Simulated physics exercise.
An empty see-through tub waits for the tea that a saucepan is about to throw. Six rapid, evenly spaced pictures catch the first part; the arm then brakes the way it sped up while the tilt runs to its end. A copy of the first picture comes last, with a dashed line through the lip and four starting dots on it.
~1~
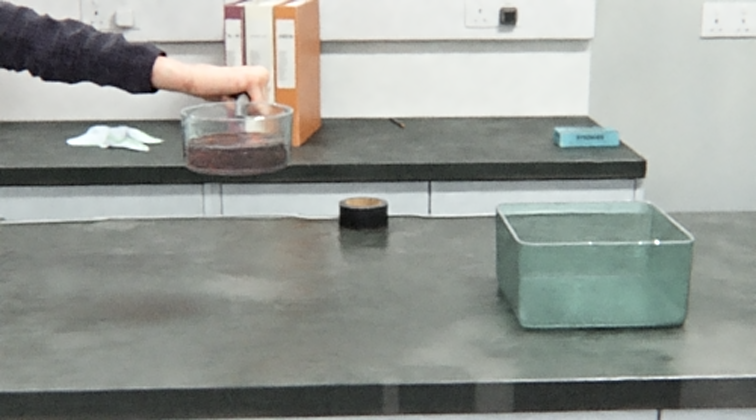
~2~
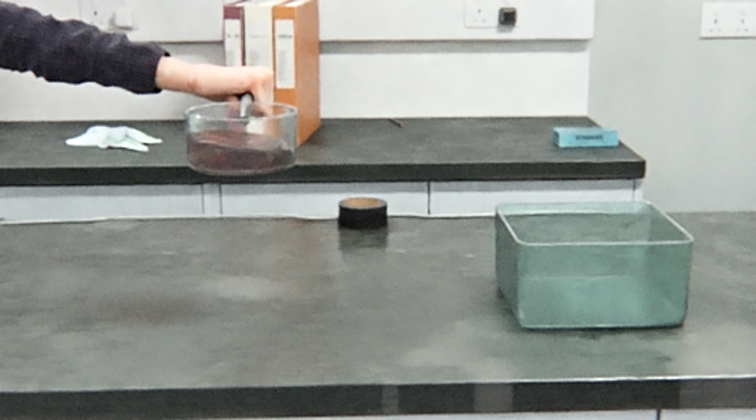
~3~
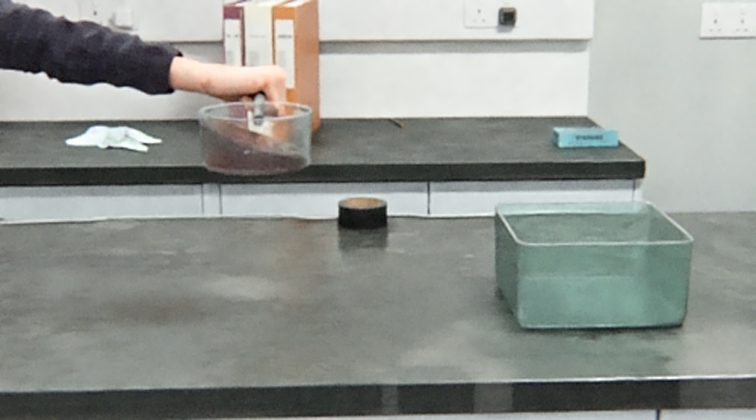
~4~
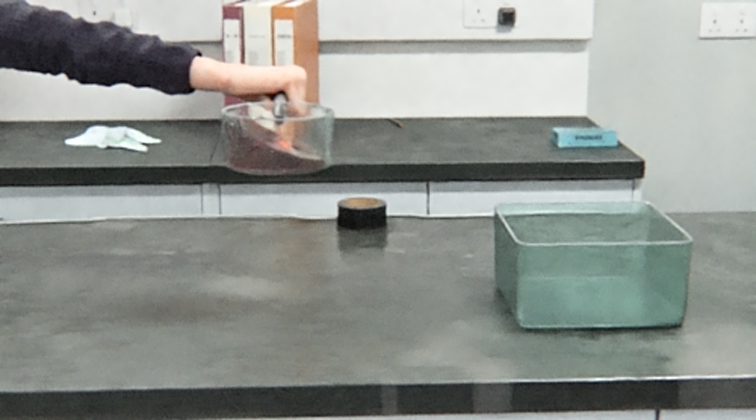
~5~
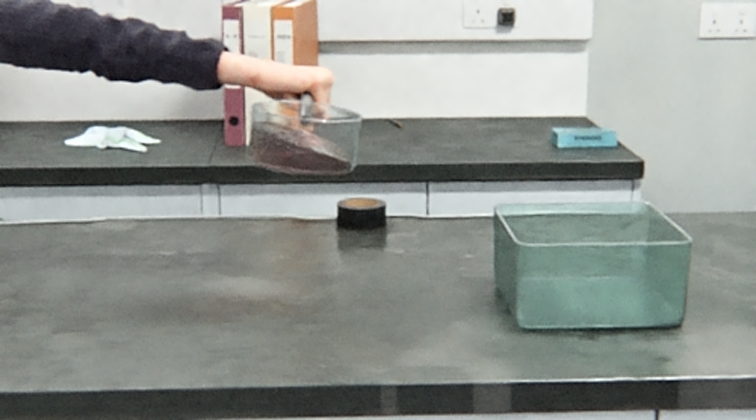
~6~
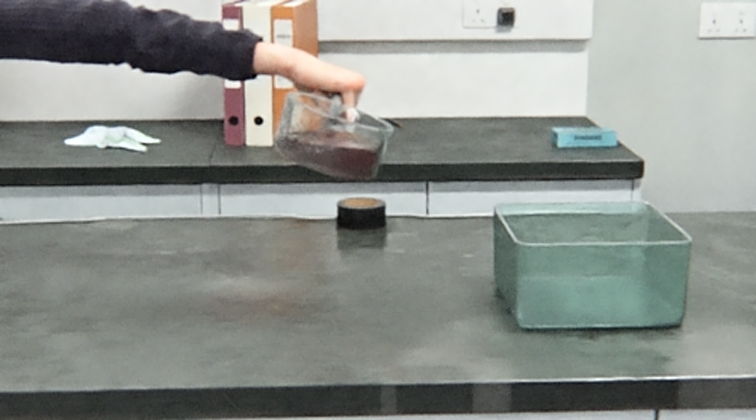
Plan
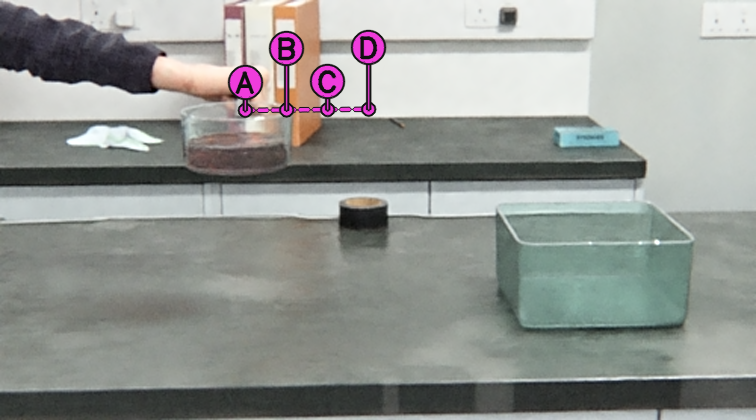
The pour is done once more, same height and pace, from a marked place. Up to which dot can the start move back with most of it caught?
The answer is spot C.
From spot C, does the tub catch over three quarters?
No, less.
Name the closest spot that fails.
Spot B.
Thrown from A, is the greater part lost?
Yes.
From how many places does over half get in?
Two of them.
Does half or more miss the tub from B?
Yes.
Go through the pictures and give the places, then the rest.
Upright, lip at (290, 109); tub from (517, 327) to (686, 324); nothing has left yet, in the first frame.
Upright, lip at (295, 110); nothing has left yet, in the second frame.
Upright, lip at (309, 109); nothing has left yet, in the third frame.
Upright, lip at (331, 110); nothing has left yet, in the fourth frame.
Tipped about 7°, lip at (360, 116); nothing has left yet, in the fifth frame.
Tipped about 19°, lip at (391, 127); nothing has left yet, in the sixth frame.
In magenta, A at (245, 110); B at (286, 110); C at (327, 109); D at (368, 109).
For spot A, about 0 % lands in the tub, 100 % falls short.
For spot B, about 25 % lands in the tub, 73 % falls short.
For spot C, about 62 % lands in the tub, 33 % falls short and 5 % goes beside or beyond.
For spot D, about 85 % lands in the tub, 9 % falls short and 6 % goes beside or beyond.
